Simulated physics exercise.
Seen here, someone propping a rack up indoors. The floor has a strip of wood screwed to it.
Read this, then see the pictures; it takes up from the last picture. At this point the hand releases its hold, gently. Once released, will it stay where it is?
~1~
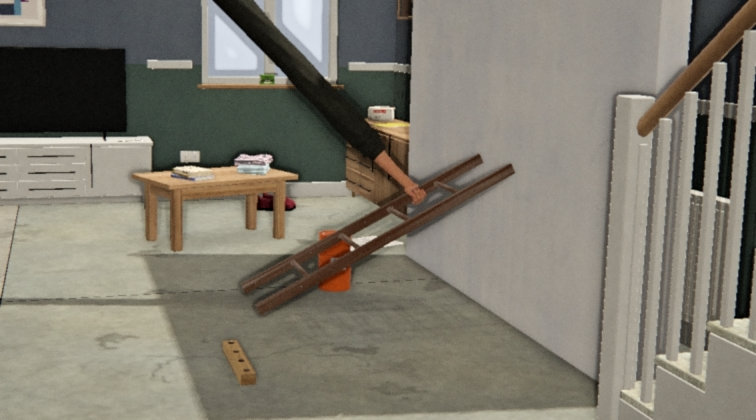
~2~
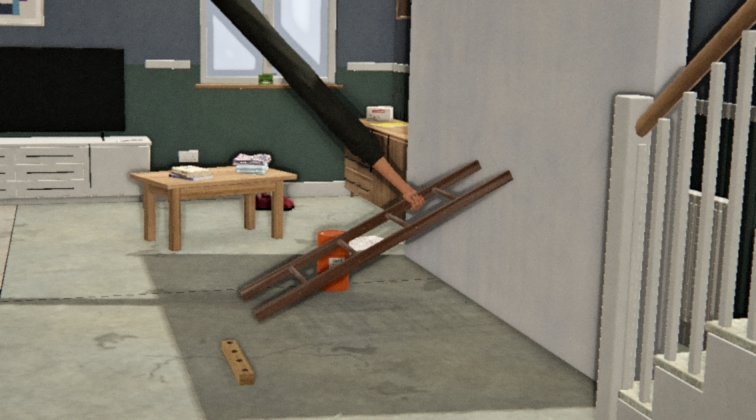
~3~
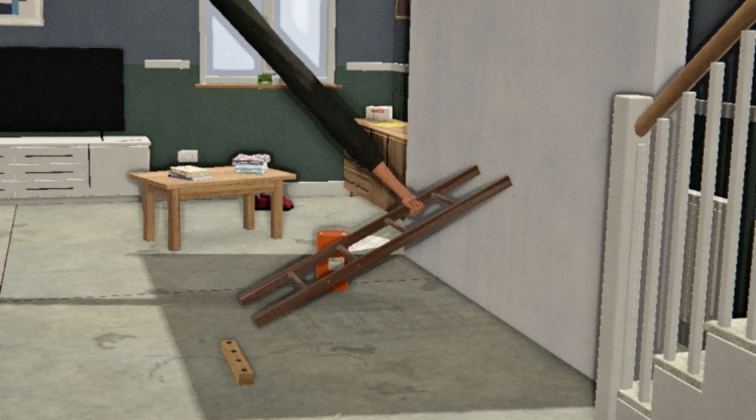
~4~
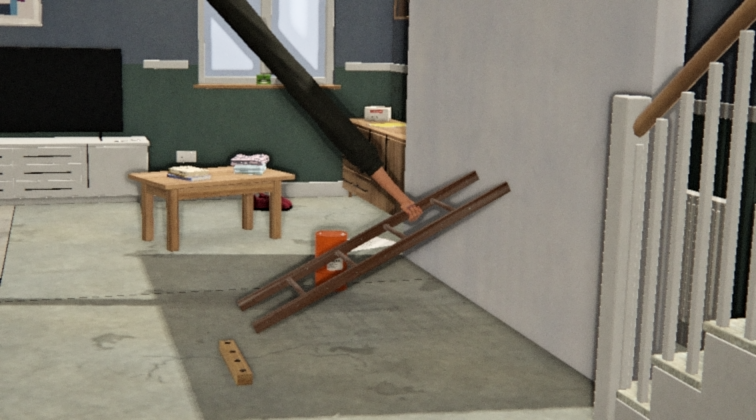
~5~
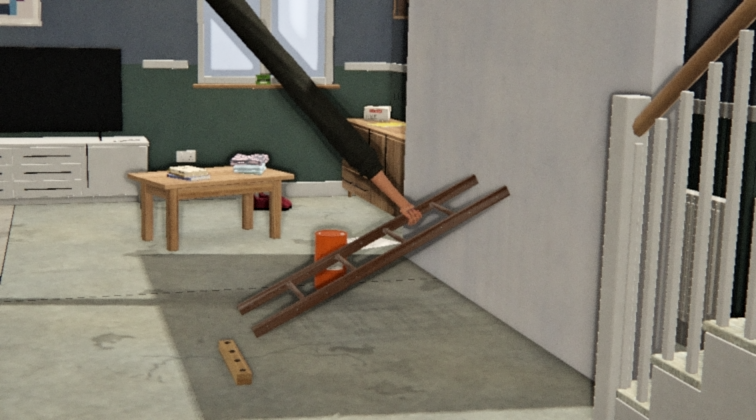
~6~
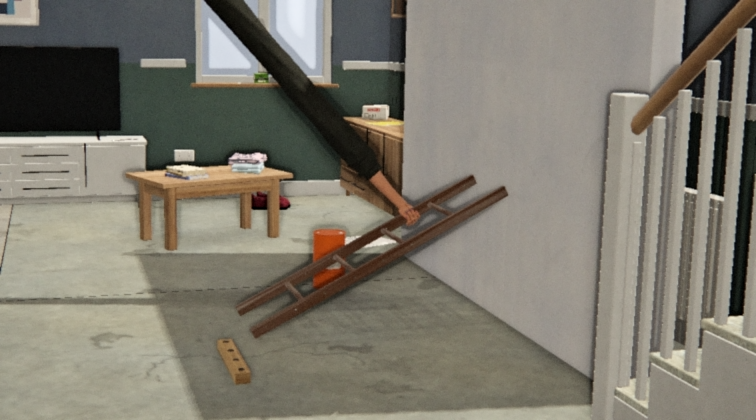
It goes down.
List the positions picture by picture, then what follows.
In the first frame, still on the way; brown rack (376, 229); batten (239, 361).
In the second frame, still on the way; brown rack (375, 236); orange canister (333, 261).
In the third frame, still on the way; brown rack (374, 241); batten (236, 361).
In the fourth frame, still on the way; brown rack (373, 247); orange canister (331, 261).
In the fifth frame, still on the way; brown rack (372, 251); batten (235, 361).
In the sixth frame, in place, still held; brown rack (370, 251); orange canister (329, 259).
Then, 0.28 s later than the last frame, brown rack tilted by 6° near (364, 265).
Then, 0.40 s later than the last frame, brown rack tilted by 15° near (357, 286).
Then, 0.46 s later than the last frame, brown rack tilted by 22° near (353, 304).
When it is over, the brown rack slides out and falls, near (351, 315); the rest as before.
